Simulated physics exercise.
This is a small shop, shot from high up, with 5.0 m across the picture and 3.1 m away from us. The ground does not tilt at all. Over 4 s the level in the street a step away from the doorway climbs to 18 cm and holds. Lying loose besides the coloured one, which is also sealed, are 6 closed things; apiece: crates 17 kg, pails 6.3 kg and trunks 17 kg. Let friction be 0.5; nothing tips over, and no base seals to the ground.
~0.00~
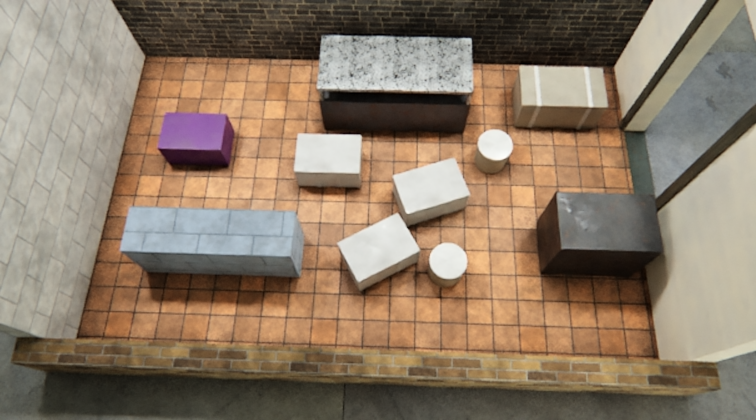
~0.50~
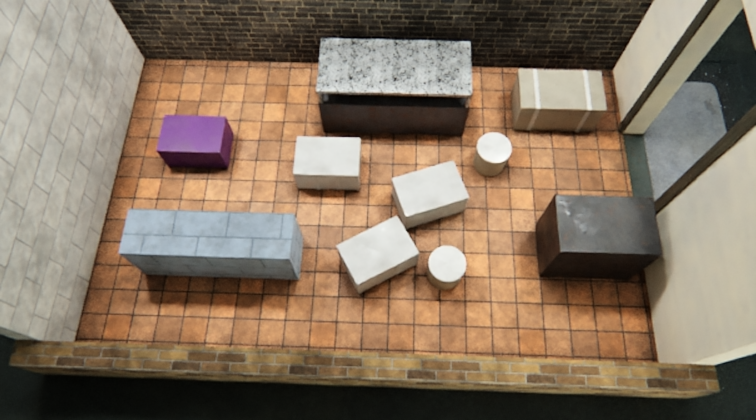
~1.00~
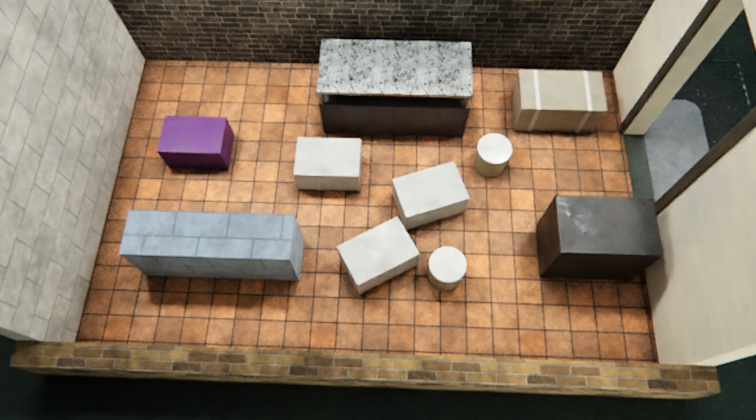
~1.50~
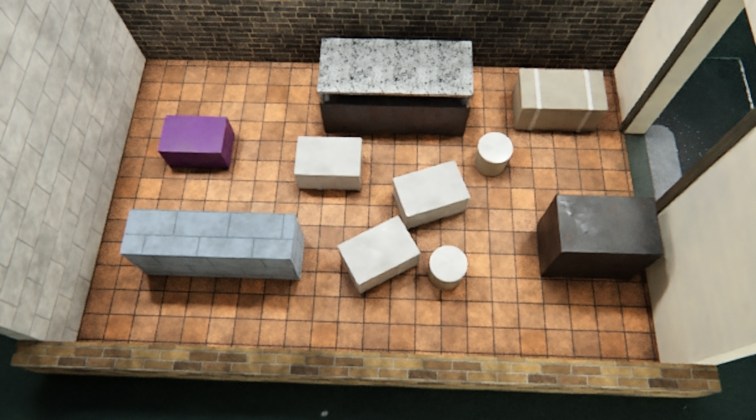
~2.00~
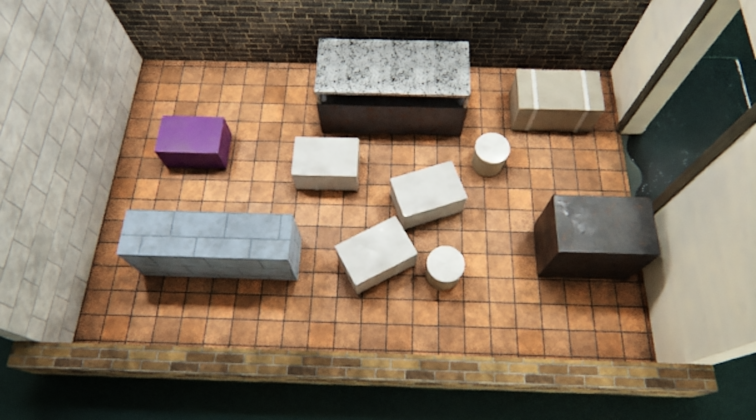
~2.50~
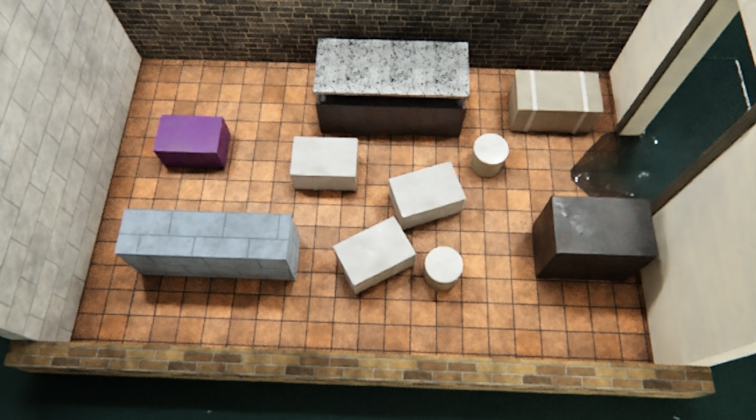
The clip opens on a small shop seen from high up, with a purple crate at left and pale boxes and round pails on a tiled floor. Dark water spreads outside the opening at right, then reaches in through it onto the floor behind the dark block, while everything inside stays still.
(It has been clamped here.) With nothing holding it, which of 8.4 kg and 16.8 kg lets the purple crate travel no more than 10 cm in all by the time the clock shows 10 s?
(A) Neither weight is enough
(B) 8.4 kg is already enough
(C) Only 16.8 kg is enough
Only 16.8 kg is enough (C).
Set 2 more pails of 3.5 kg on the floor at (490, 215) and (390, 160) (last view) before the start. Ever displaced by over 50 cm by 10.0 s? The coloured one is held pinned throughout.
The first comes out above the threshold, the second above the threshold.
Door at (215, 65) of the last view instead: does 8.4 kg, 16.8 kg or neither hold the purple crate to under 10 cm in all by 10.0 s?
For that position, nothing offered succeeds.
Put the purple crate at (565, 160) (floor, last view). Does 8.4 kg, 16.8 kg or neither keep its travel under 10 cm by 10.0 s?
Result: Both fail.
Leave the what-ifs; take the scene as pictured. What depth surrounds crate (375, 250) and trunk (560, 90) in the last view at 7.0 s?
5 and 6 cm.
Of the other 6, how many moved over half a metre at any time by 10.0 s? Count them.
My count gives 4.
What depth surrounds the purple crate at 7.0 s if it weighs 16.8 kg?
1 cm, roughly.
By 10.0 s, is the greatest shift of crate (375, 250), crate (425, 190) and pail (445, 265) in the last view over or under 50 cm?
First exceeds it, then exceeds it, then stays inside.
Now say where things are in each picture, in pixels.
In the first picture, the purple crate at (193, 131), on the bottom; water covers 0.0 m2; 0 of 7 have shifted.
In the second picture, the purple crate at (192, 133) rests on the ground; 0.0 m2 under water; 0 of 7 have shifted.
In the third picture, the purple crate at (192, 134), on the bottom; water covers 0.0 m2; 0 of 7 have shifted.
In the fourth picture, the purple crate at (193, 134) rests on the ground; 0.0 m2 under water; 0 of 7 have shifted.
In the fifth picture, the purple crate at (190, 134), on the bottom; 0.0 m2 under water; 0 of 7 have shifted.
In the sixth picture, the purple crate at (188, 133), on the bottom; water covers 0.3 m2; 0 of 7 have shifted.
After 3.5 s the purple crate would be 0 cm from its start with 8.4 kg and 0 cm from its start with 16.8 kg; 0 cm of water round it then.
After 4.5 s the purple crate would be 0 cm from its start with 8.4 kg and 0 cm from its start with 16.8 kg; 0 cm of water round it then.
After 7.0 s the purple crate would be 0 cm from its start with 8.4 kg and 0 cm from its start with 16.8 kg; 1 cm of water round it then.
After 10.0 s the purple crate would be 19 cm from its start with 8.4 kg and 0 cm from its start with 16.8 kg; 4 cm of water round it then.
